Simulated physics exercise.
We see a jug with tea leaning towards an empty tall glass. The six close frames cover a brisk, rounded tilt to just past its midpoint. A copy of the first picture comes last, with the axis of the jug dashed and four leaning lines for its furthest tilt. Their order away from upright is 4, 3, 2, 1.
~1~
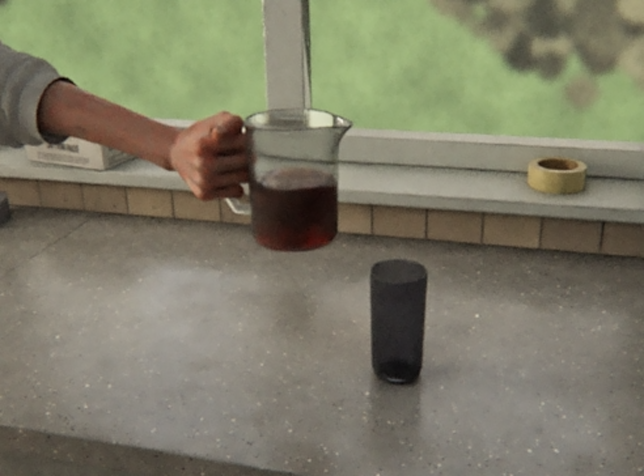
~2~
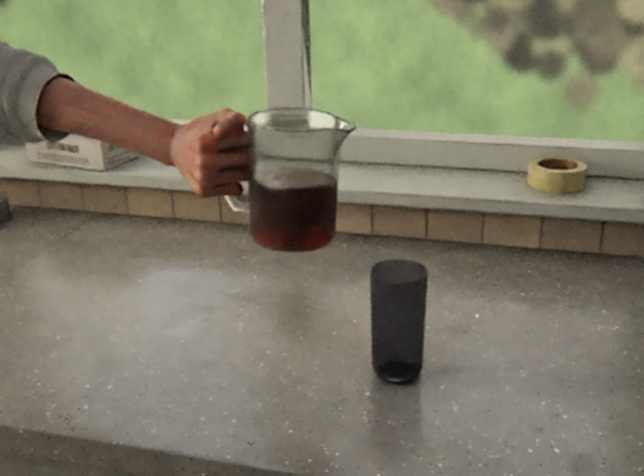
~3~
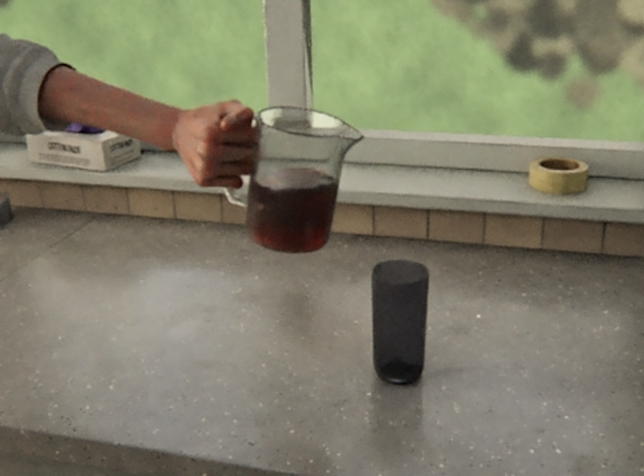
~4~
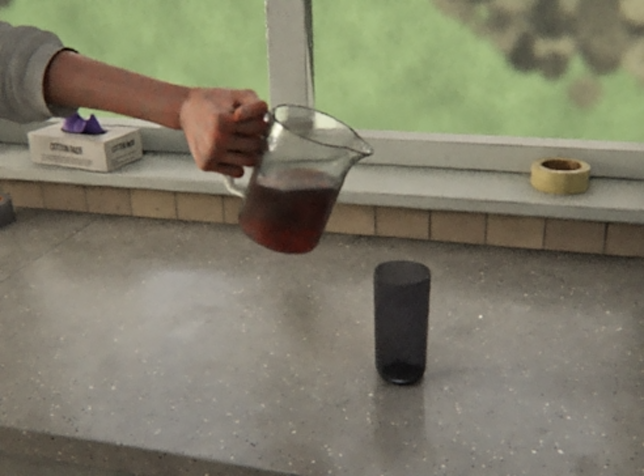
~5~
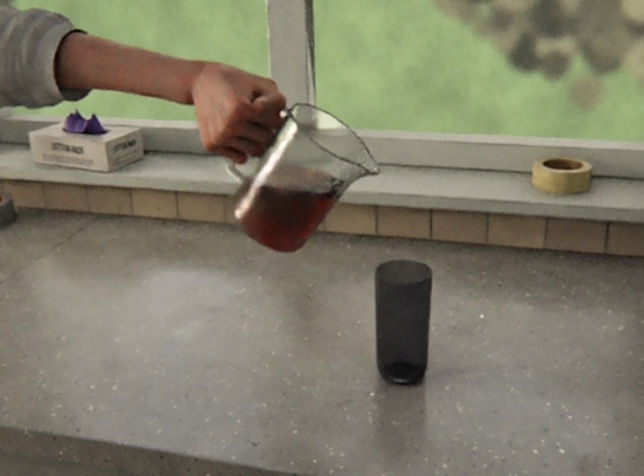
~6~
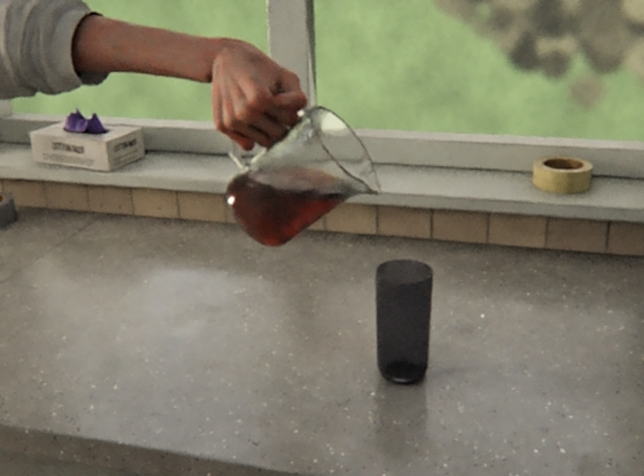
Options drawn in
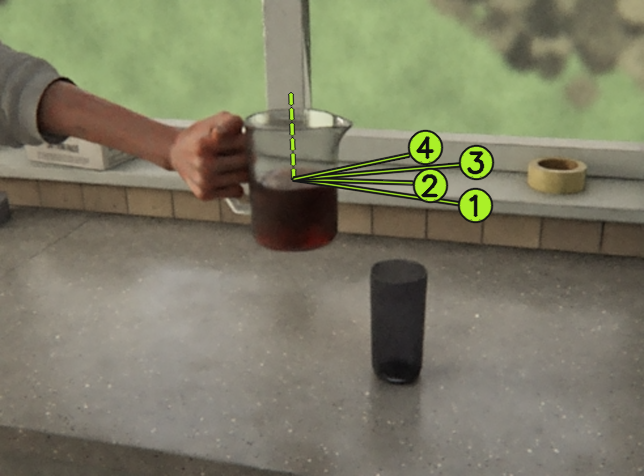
A hand in a grey sleeve holds a clear glass jug of dark reddish tea at the left, above a speckled grey counter seen from slightly above, beside a window. An empty dark tall glass stands right of centre, with a white box and a yellow tape roll on the sill. The hand tilts the jug steadily rightward, its lip lowering, while nothing pours and the view barely shifts.
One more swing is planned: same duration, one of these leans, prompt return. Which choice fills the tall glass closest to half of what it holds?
Best: 4.
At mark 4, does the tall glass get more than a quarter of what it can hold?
Yes, it does.
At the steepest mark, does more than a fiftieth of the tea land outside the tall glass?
Yes.
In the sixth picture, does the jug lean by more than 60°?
No.
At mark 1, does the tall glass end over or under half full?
Over half.
On the marked copy, 1 at (458, 203); 2 at (412, 183); 3 at (459, 164); 4 at (408, 155).
If 1 is chosen, the tall glass ends with about 87 % of what it can hold; 20 % of the tea is spilt.
If 2 is chosen, the tall glass ends with about 90 % of what it can hold; 7 % of the tea is spilt.
If 3 is chosen, the tall glass ends with about 70 % of what it can hold; 6 % of the tea is spilt.
If 4 is chosen, the tall glass ends with about 48 % of what it can hold; 6 % of the tea is spilt.
